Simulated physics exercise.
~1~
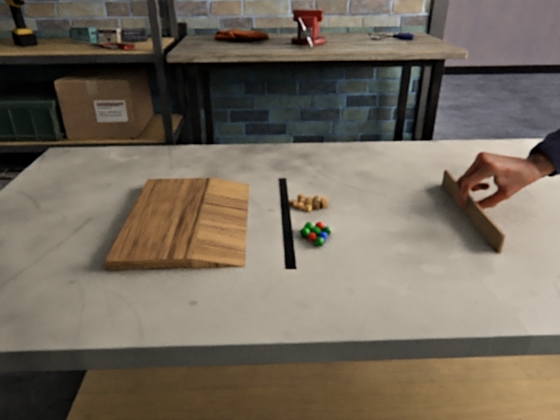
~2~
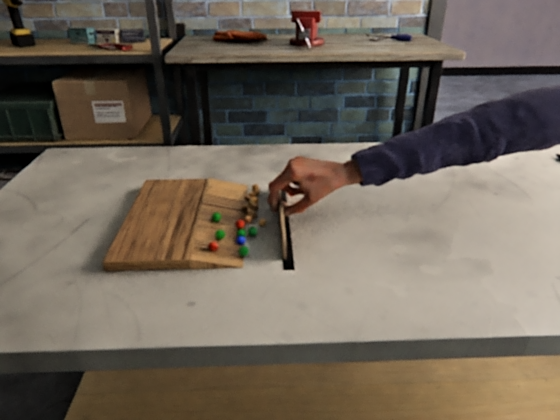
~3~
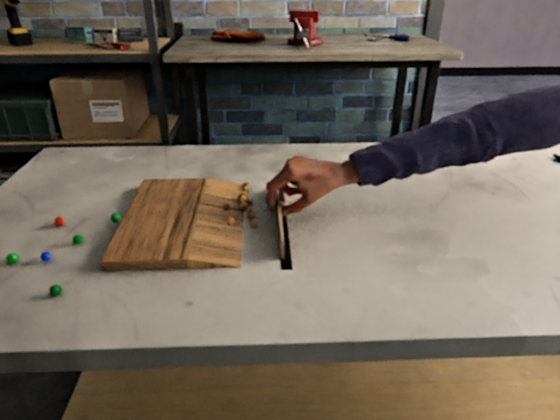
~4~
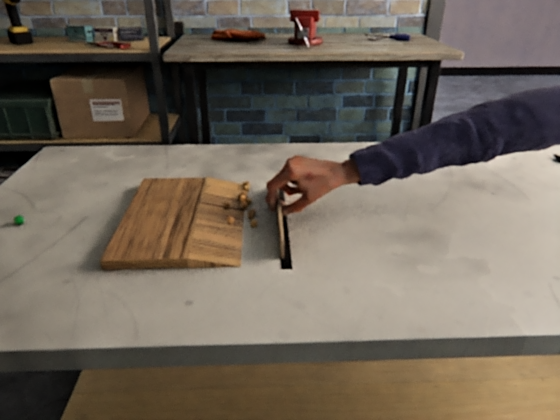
Hand sweeping a card left to black tape, coloured balls rolling over a sloped wooden slab while brown bits stay behind.
